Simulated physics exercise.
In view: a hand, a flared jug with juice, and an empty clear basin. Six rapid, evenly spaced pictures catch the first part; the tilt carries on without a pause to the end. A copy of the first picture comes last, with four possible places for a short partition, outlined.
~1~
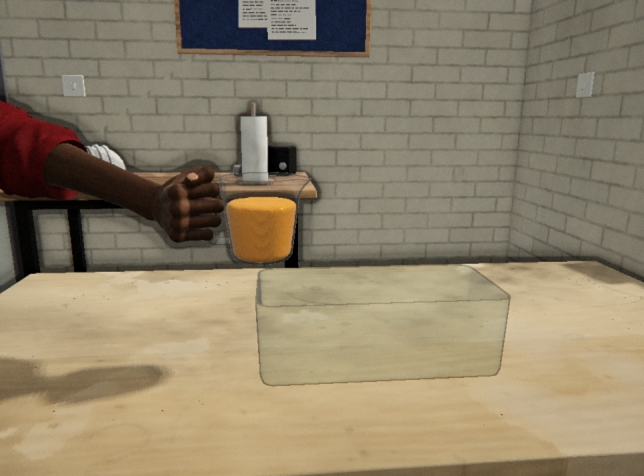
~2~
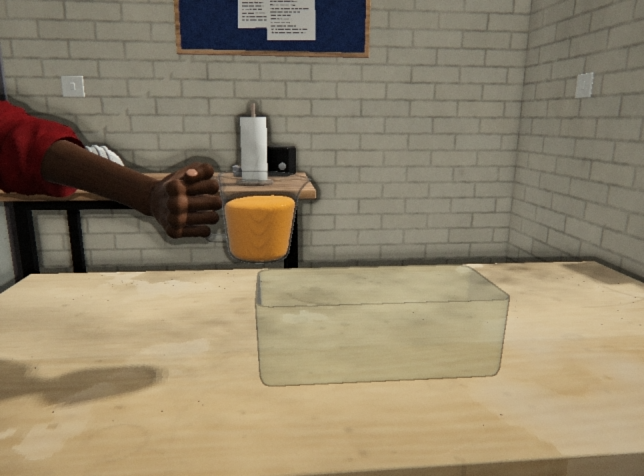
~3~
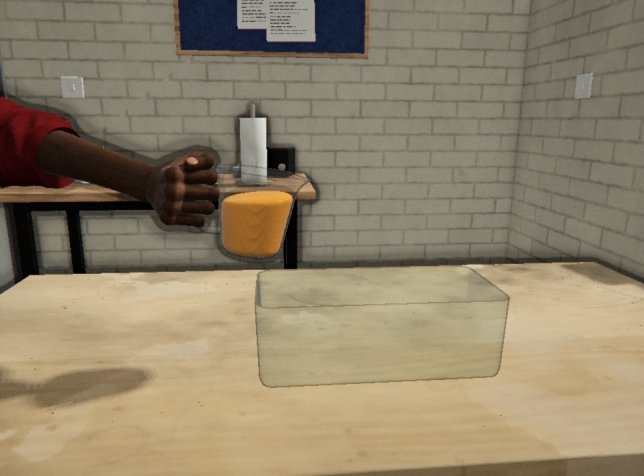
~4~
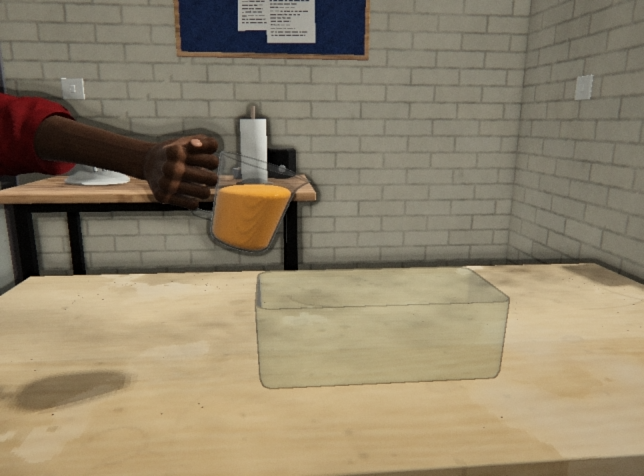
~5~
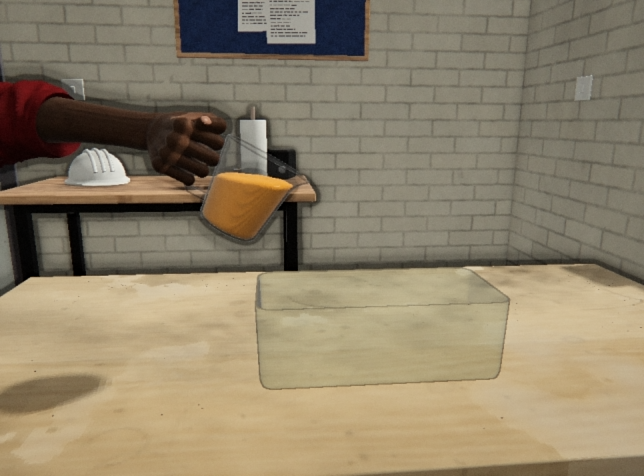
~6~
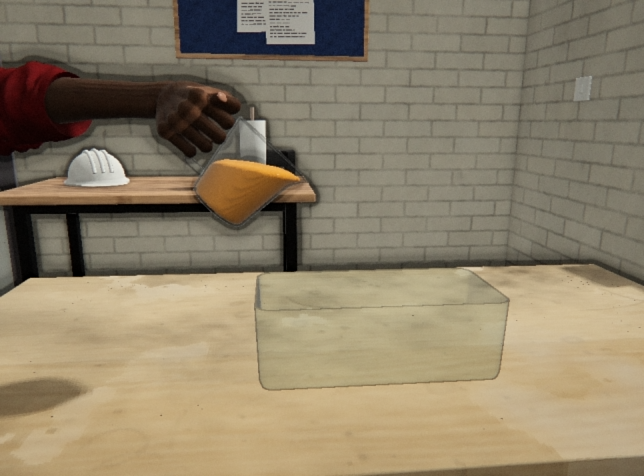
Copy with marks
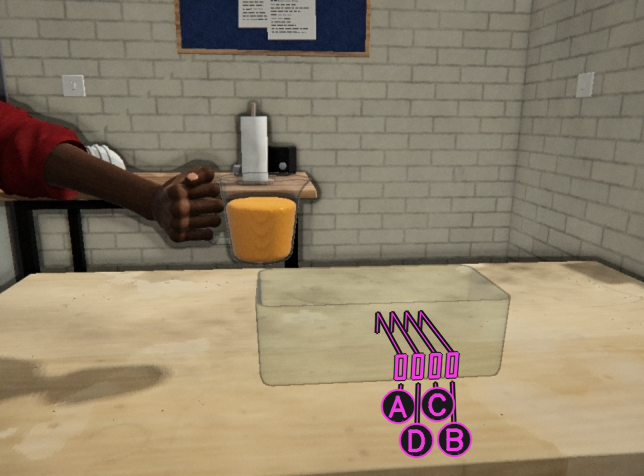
A hand in a red sleeve held a cup of orange juice upright near an empty clear basin on a wooden table, then gradually tilted it further toward the right, with no juice leaving it.
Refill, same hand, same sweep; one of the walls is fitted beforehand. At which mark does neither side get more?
A works best here.
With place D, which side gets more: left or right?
More ends on the left.
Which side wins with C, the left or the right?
The left side.
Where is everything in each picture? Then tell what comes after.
Upright, lip at (310, 179); basin from (260, 383) to (499, 372); nothing has left yet.
Tipped about 2°, lip at (310, 179); nothing has left yet.
Tipped about 8°, lip at (309, 180); nothing has left yet.
Tipped about 17°, lip at (309, 181); nothing has left yet.
Tipped about 29°, lip at (308, 182); nothing has left yet.
Tipped about 43°, lip at (307, 182); nothing has left yet.
On the marked copy, A at (401, 385); B at (452, 382); C at (435, 383); D at (418, 384).
If A is chosen, about 52 % ends left of the wall and 46 % right of it.
If B is chosen, about 83 % ends left of the wall and 11 % right of it; 6 % is lost outside.
If C is chosen, about 83 % ends left of the wall and 10 % right of it; 8 % is lost outside.
If D is chosen, about 83 % ends left of the wall and 10 % right of it; 7 % is lost outside.
